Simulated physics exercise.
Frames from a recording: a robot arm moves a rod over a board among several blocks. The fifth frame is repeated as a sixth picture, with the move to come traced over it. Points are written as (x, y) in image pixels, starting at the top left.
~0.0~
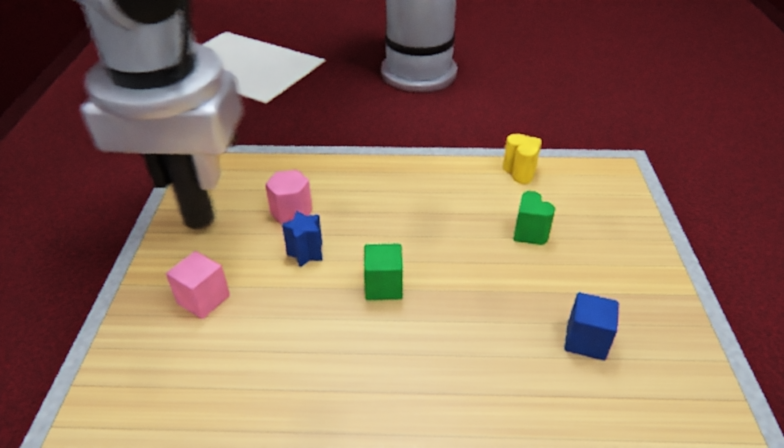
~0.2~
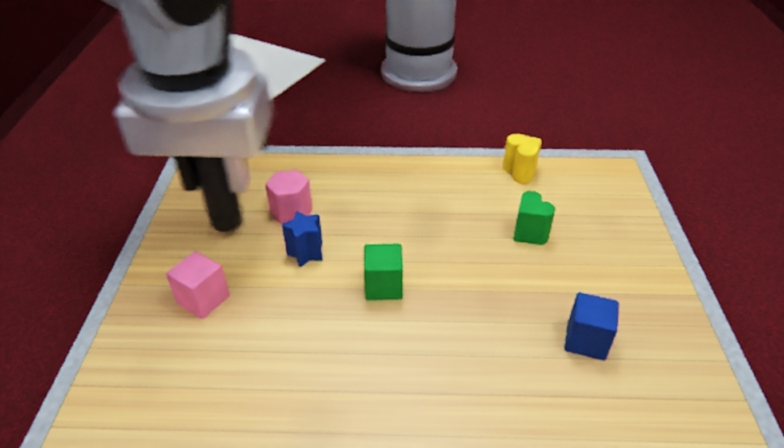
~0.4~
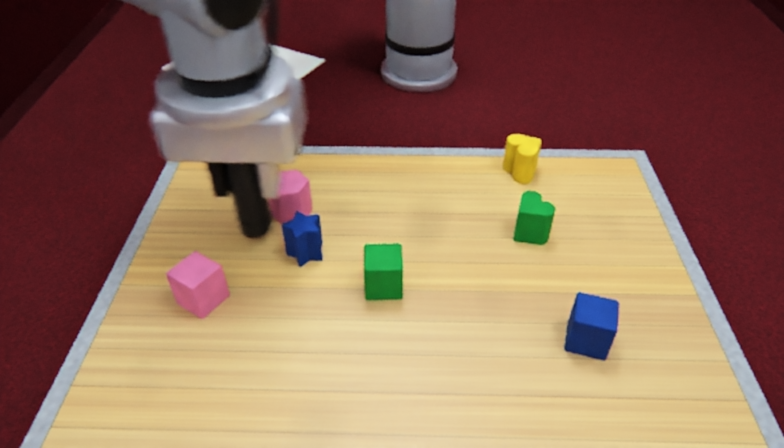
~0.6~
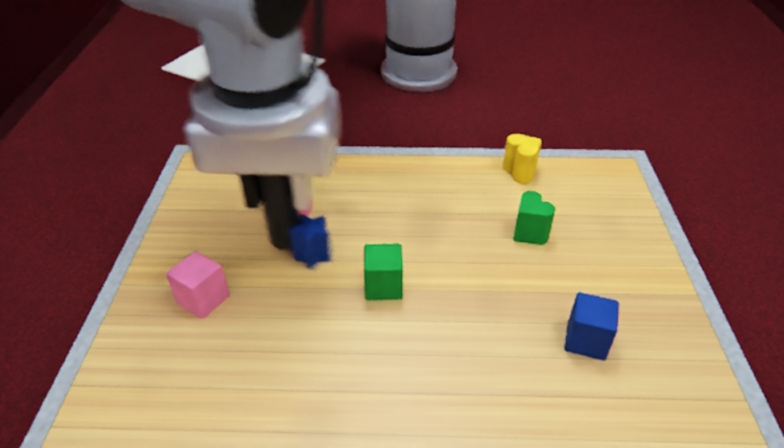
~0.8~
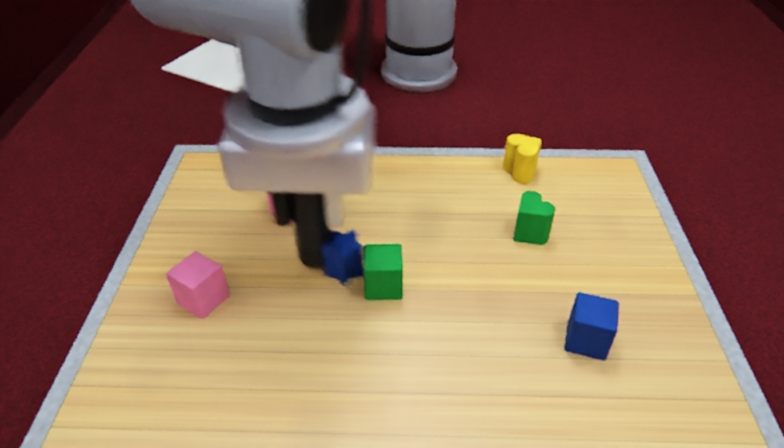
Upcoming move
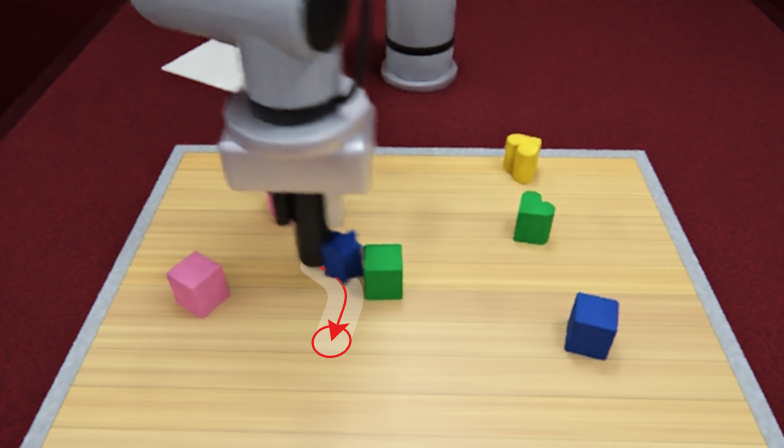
Robot arm moving a dark rod rightward across a wooden board, pushing a blue star-shaped block up beside a green cube.
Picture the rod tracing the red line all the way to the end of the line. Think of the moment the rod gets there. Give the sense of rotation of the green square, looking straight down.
With the clock.
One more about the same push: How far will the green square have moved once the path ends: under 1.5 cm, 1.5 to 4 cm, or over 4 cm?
It shifts 1.5 to 4 cm.
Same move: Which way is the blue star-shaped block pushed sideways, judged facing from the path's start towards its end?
That's a shift to the left.
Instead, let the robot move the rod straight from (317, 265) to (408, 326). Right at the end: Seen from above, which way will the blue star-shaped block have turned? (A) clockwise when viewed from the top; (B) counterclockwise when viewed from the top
My pick is B.
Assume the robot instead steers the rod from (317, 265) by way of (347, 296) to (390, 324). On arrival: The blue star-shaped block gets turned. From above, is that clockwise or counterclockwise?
The sense of turning is anti-clockwise.
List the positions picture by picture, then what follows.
In the first frame, tip of the rod at (200, 220), middles of tops, pink hexagon at (287, 181), blue star-shaped block at (302, 223), green square at (383, 256).
In the second frame, rod at (227, 222), nothing pushed.
In the third frame, rod at (257, 228), nothing pushed.
In the fourth frame, rod at (286, 240), blue star-shaped block at (310, 226).
In the fifth frame, rod at (316, 256), pink hexagon hidden, blue star-shaped block at (343, 241), green square at (383, 256).
The line goes from (317, 265) by way of (341, 283) and (343, 310) to (332, 341).
What follows on the original path. One third of the way, rod at (341, 275); blue star-shaped block at (371, 249), turned 25° anticlockwise; green square at (405, 261), turned 30° clockwise.
Two thirds of the way, rod at (342, 303); blue star-shaped block at (374, 254), turned 40° anticlockwise; green square at (412, 262), turned 20° clockwise.
At the end, rod at (331, 333); pink hexagon unmoved; blue star-shaped block at (374, 254), turned 40° anticlockwise; green square at (412, 262), turned 20° clockwise.
